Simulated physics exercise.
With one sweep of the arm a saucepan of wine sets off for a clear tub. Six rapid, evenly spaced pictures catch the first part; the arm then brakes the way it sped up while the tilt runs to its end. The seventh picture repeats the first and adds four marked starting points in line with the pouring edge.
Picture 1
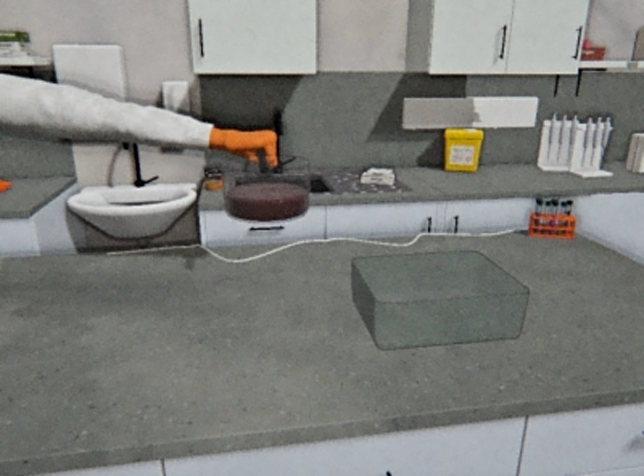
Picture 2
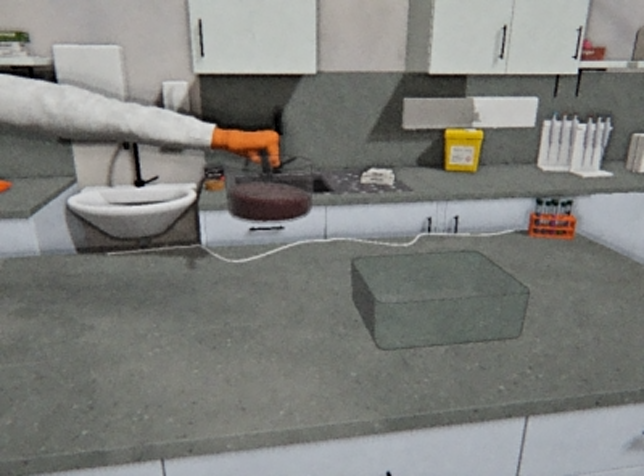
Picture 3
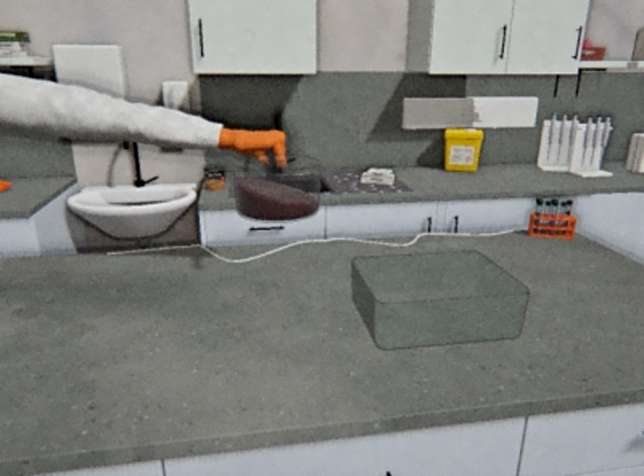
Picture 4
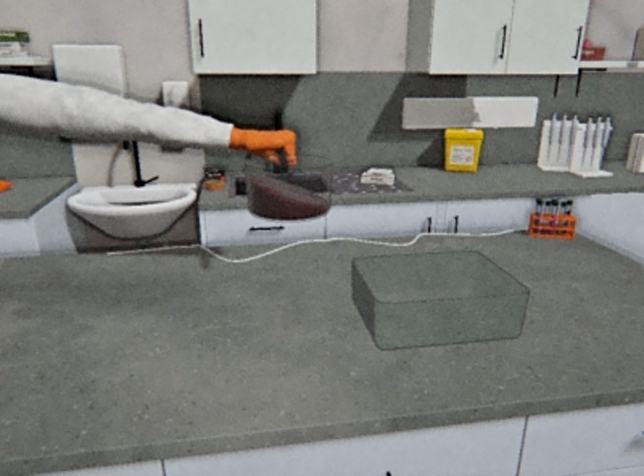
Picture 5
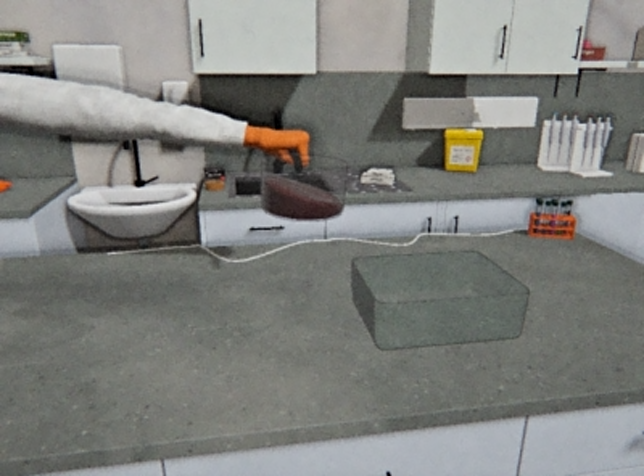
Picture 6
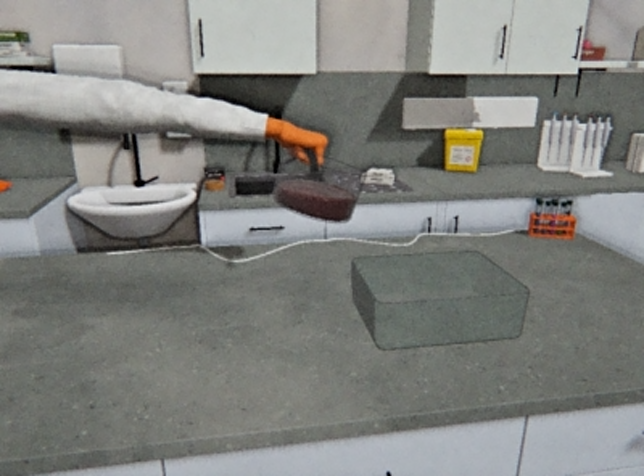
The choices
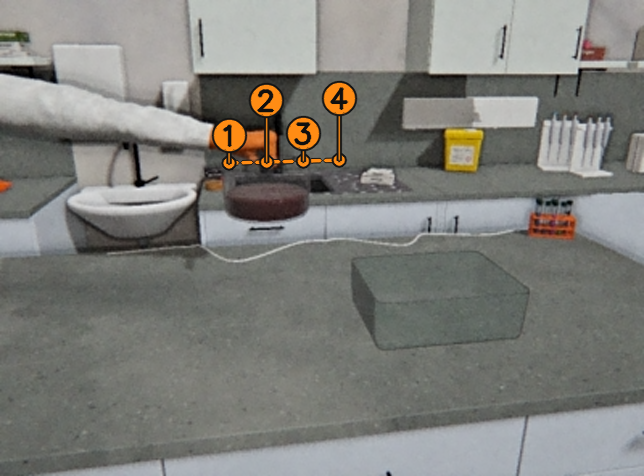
At first, an orange-gloved hand on a white-sleeved arm holds a round container of dark red liquid above a gray counter, left of an empty clear tub. The arm carries the container steadily to the right, a short way across. Then it lowers slightly, tilting a little as the liquid stays inside.
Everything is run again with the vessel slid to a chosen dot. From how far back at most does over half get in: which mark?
I would pick spot 2.
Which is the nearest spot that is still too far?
1 it is.
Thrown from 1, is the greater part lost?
Yes, that goes wrong.
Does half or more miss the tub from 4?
No.
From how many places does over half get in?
Three of them.
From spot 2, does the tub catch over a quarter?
Yes, clearly.
In orange, 1 at (229, 163); 2 at (266, 162); 3 at (303, 161); 4 at (339, 160).
For spot 1, about 27 % lands in the tub, 69 % falls short and 4 % goes beside or beyond.
For spot 2, about 65 % lands in the tub, 23 % falls short and 13 % goes beside or beyond.
For spot 3, about 83 % lands in the tub, 2 % falls short and 15 % goes beside or beyond.
For spot 4, about 81 % lands in the tub, 5 % falls short and 14 % goes beside or beyond.
